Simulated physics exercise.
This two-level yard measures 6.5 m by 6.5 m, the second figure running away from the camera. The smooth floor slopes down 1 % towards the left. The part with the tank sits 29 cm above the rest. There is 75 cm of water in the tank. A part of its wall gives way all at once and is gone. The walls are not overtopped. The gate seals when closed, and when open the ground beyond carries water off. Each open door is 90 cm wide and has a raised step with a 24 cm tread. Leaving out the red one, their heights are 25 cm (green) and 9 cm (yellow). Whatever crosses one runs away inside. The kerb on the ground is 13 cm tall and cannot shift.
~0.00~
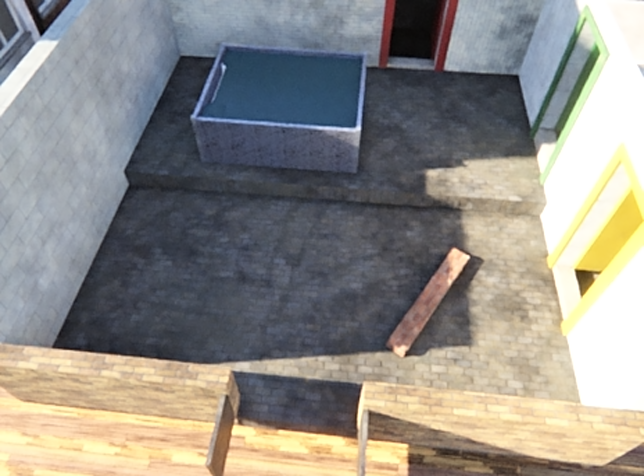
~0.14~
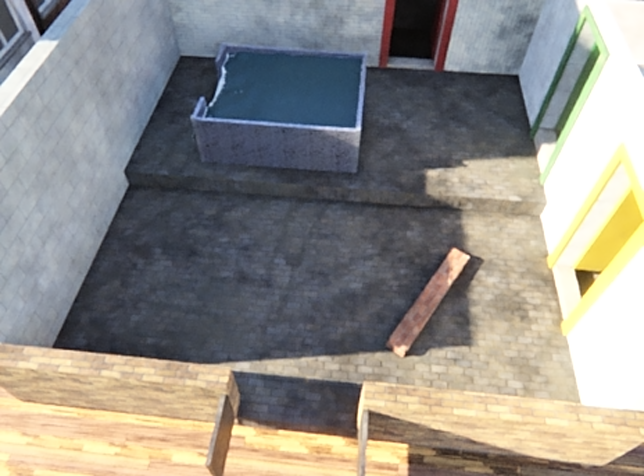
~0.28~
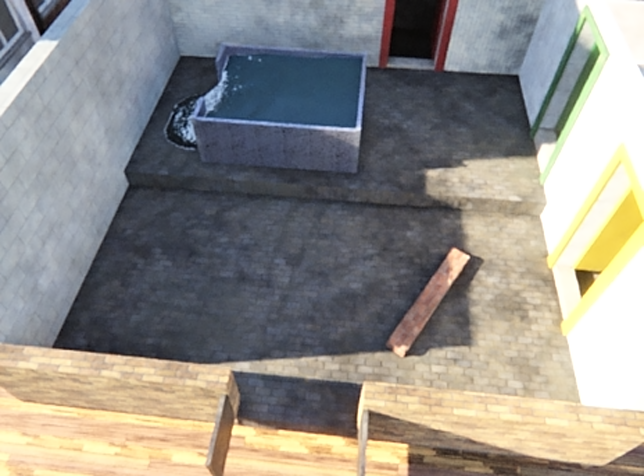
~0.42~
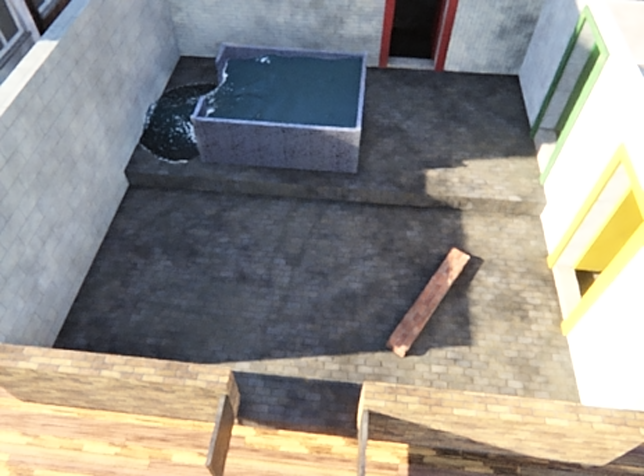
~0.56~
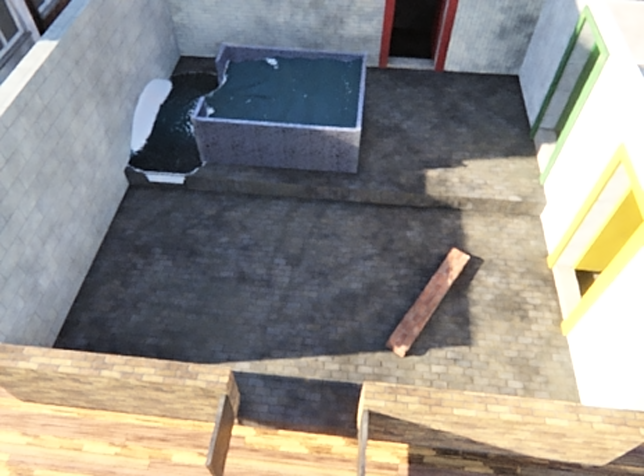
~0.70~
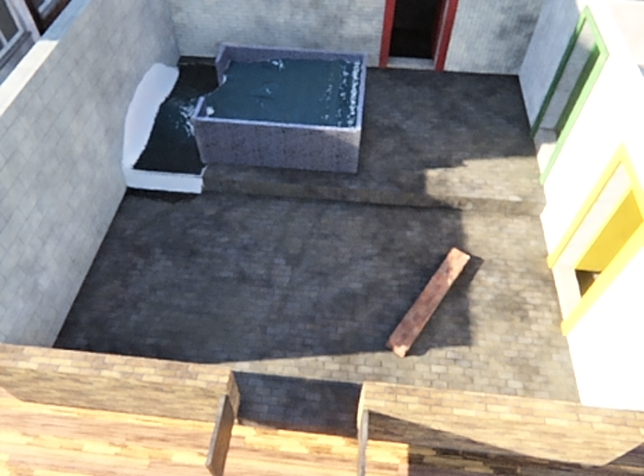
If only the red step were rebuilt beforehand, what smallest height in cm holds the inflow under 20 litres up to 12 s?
Close to 6.5 cm is just enough.
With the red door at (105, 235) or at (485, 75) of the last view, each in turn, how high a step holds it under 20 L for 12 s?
About 6.5 and 14.0 cm.
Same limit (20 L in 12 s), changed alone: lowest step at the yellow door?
Roughly 8.5 cm at yellow.
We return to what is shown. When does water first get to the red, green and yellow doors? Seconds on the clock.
Arrival: Red 2.6 s, green 4.0 s, yellow 6.0 s.
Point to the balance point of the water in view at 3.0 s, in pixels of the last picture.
Around (243, 139).
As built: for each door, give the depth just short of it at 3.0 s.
Depths in cm: Red 4, green 0, yellow 0.
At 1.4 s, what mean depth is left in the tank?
Roughly 54 cm on average.
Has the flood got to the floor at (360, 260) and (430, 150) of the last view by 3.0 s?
In that order: Not reached, still dry.
After 1.4 s water covers 15 % of the floor, deepest (55 cm) near (182, 55); it has not reached the red door.
After 3.0 s water covers 45 % of the floor, deepest (38 cm) near (179, 61); 4 cm at the red door, 0 litres in over its 7 cm step.
After 12.0 s water covers 95 % of the floor, deepest (15 cm) near (40, 375); 5 cm at the red door, 15 litres in over its 7 cm step.
At the red door as built, the water arrived by 2.6 s and peaked near 11 cm at 3.8 s.
With a step of 6 cm, 25 litres would have come in within the 12 s; with 7 cm, 15 litres. So under 20 litres takes about 6.5 cm.
